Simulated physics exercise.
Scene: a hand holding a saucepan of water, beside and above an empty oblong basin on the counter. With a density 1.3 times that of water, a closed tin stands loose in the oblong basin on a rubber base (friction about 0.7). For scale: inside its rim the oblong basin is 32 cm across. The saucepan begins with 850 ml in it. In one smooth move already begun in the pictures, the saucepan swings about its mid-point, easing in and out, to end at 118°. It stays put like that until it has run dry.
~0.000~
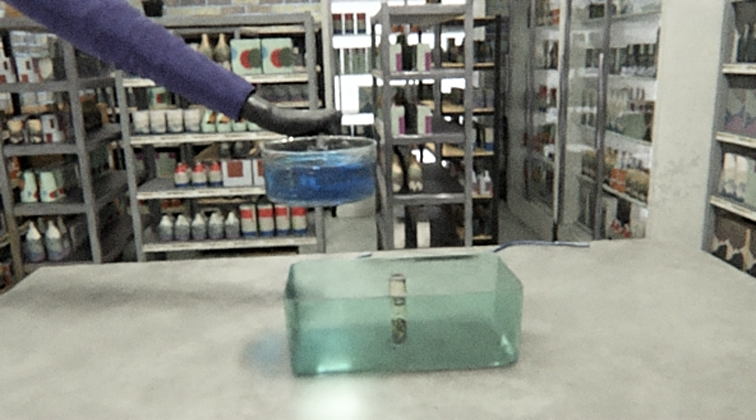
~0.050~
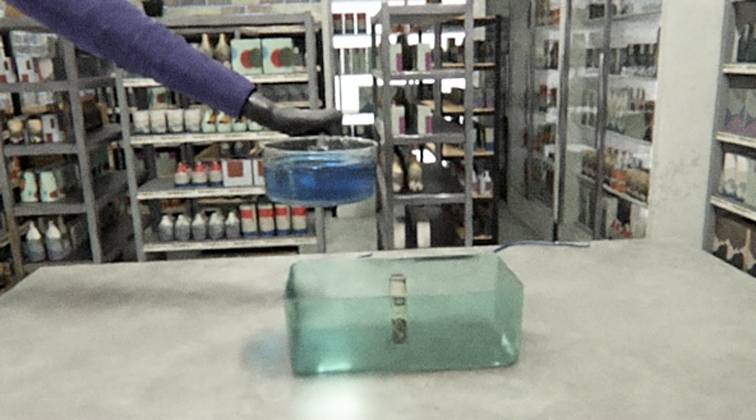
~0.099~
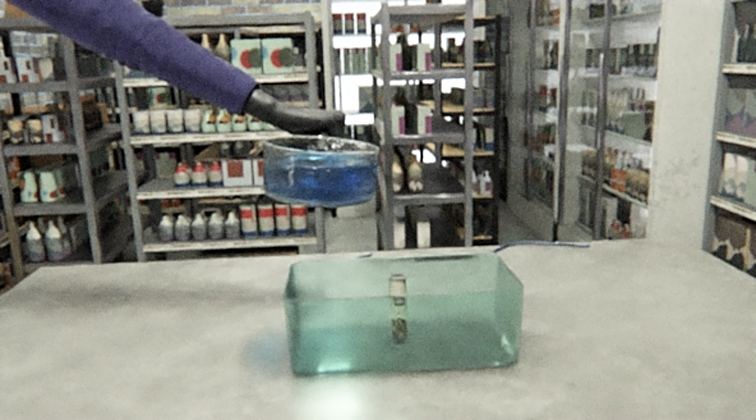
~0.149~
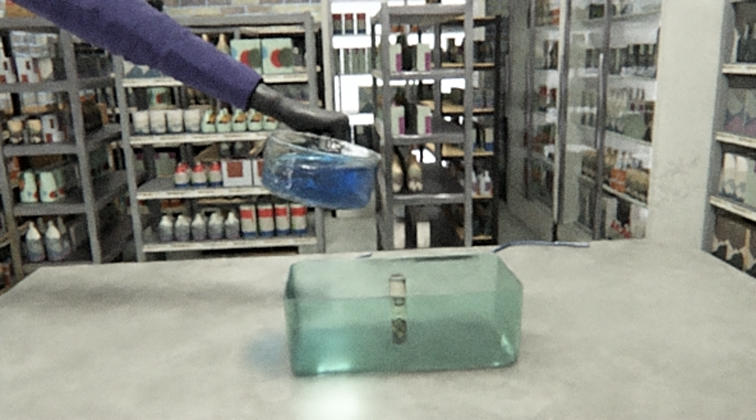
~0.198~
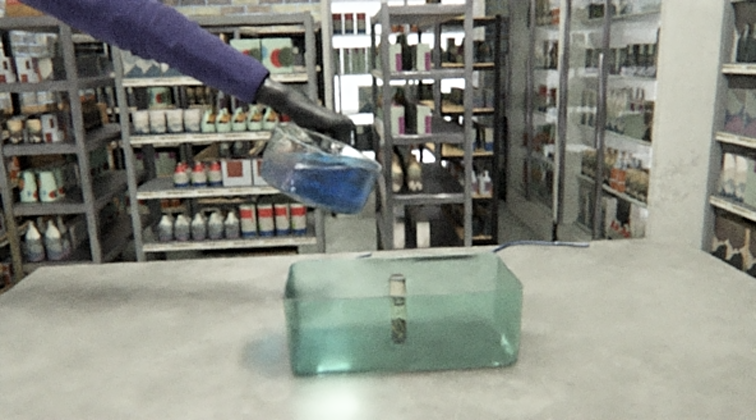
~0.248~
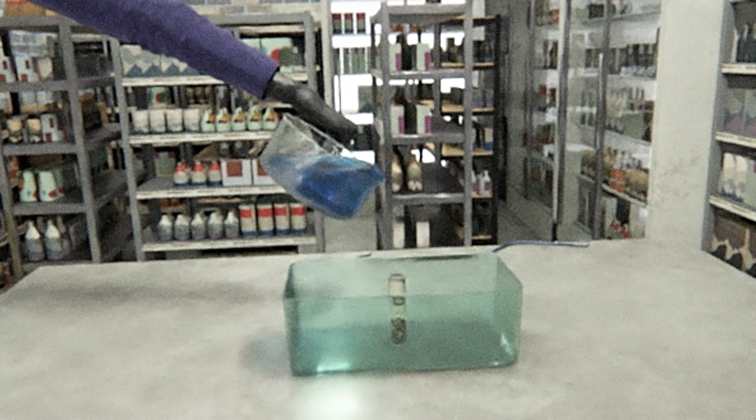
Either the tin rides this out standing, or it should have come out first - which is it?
It rides it out.
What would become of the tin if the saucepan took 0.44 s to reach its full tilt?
Result: Tin tipped over.
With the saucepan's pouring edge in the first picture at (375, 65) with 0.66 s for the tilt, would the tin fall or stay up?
Then it tips over.
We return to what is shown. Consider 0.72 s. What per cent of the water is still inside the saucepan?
Around 2 in a hundred.
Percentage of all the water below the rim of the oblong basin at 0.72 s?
Roughly 90 %.
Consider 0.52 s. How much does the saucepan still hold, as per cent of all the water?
I reckon about 14 in a hundred is still held.
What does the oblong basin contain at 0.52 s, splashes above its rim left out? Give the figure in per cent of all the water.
Near 40 in a hundred.
After 0.52 s the tilt is 106° and 14 per cent is still to pour; the tin stands where it began.
After 0.72 s the tilt is 118° and 2 per cent is still to pour; the tin leans 4°.
After 0.93 s the tilt is 118° and 0 per cent is still to pour; the tin leans 5°.
After 1.16 s the tilt is 118° and 0 per cent is still to pour; the tin stands 1 cm from where it began.
In the end the tin stands 1 cm from where it began.
